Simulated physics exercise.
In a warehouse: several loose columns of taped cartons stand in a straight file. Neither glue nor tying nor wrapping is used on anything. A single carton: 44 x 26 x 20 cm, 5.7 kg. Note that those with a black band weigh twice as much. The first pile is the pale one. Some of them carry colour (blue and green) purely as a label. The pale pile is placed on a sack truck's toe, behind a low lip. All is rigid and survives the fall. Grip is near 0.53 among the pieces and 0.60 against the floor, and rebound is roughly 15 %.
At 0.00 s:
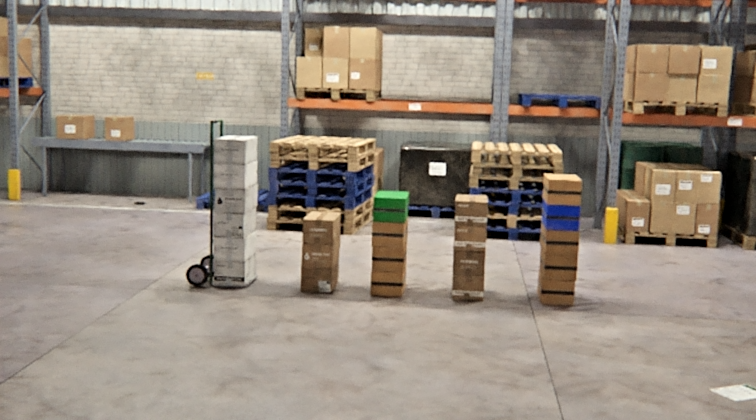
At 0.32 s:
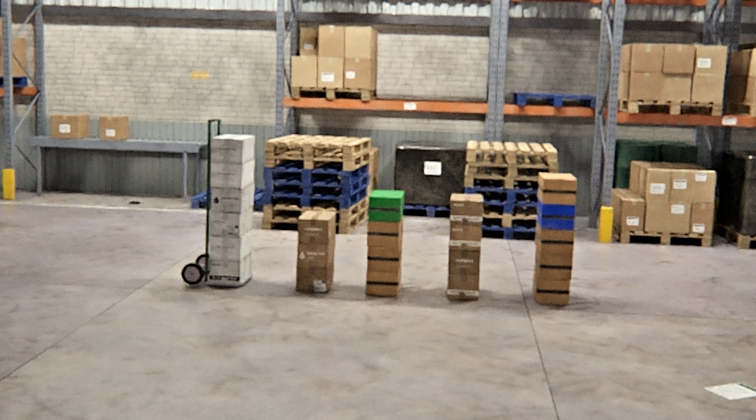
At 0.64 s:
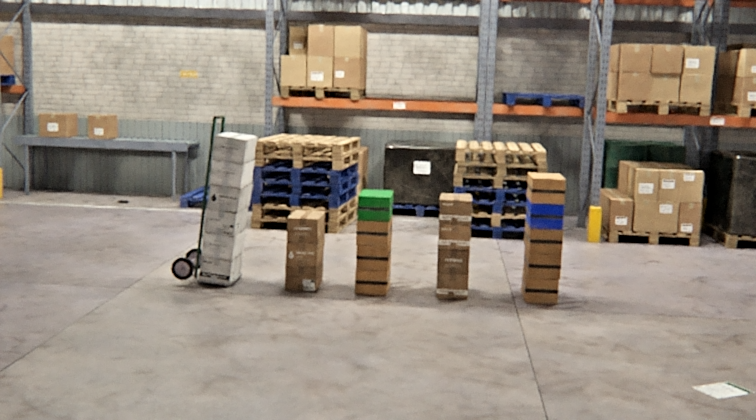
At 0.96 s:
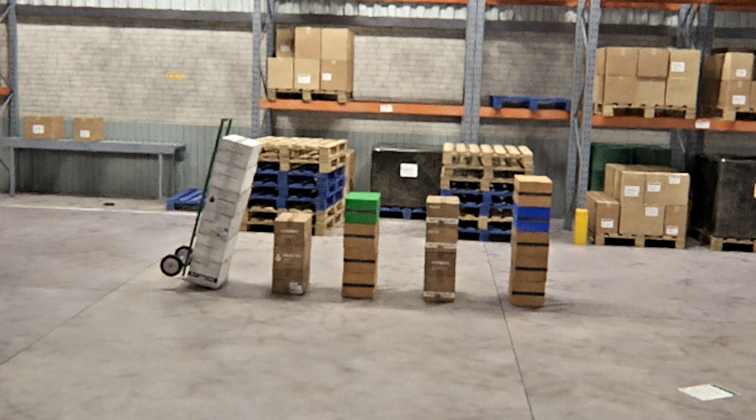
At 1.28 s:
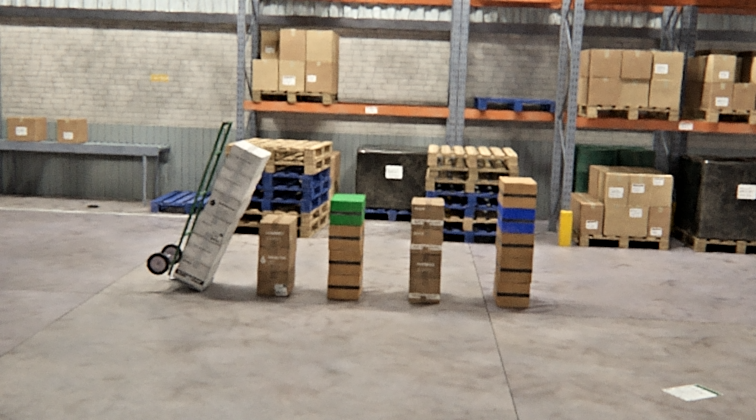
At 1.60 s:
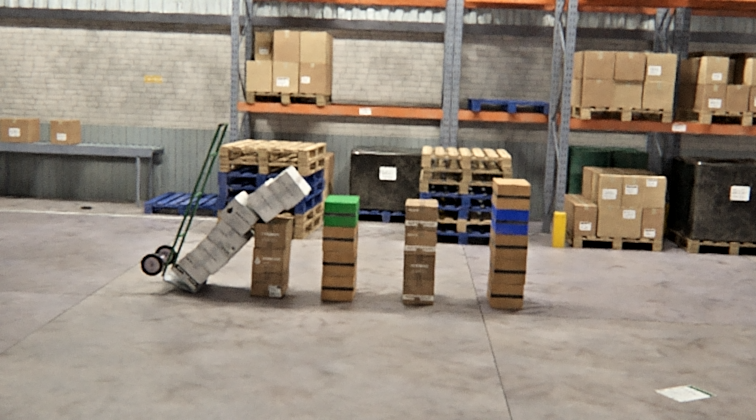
A pale carton stack on a sack truck tilting right, then breaking apart and leaning onto the nearest brown column in a warehouse.
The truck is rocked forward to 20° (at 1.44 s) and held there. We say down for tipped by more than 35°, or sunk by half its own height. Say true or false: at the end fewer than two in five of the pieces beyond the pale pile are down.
True.
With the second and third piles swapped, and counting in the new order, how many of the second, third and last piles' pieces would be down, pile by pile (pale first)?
After the swap, the second pile would have 0 down, the third 0 and the last 0.
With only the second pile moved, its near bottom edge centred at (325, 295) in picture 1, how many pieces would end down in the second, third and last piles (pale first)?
Down counts: Second 0, third 0, last 0.
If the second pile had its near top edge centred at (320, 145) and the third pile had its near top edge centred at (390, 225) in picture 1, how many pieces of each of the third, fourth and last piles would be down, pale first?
Result: Third pile 3, fourth pile 4, last pile 5.
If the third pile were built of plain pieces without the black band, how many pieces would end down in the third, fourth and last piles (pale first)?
Then third 0, fourth 0, last 0.
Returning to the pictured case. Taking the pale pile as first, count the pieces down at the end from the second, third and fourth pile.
From the second pile 0, from the third pile 0 and from the fourth pile 0.
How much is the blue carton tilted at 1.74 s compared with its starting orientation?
About 0 degrees.
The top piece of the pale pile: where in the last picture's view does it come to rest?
The top pale piece ends up roughly at (308, 264).
After 1.74 s, 6 of the pale pile down; none of the 16 other cartons down, 1 disturbed.
After 2.16 s, 5 of the pale pile down; none of the 16 other cartons down, 4 disturbed; green carton shifted 18 mm.
At rest (3.2 s), 6 of the pale pile down; none of the 16 other cartons down, 4 disturbed; green carton shifted 18 mm; blue carton unmoved. That is 0 per cent. As the last picture would show them, middles, green carton near (344, 211), blue carton near (510, 218).
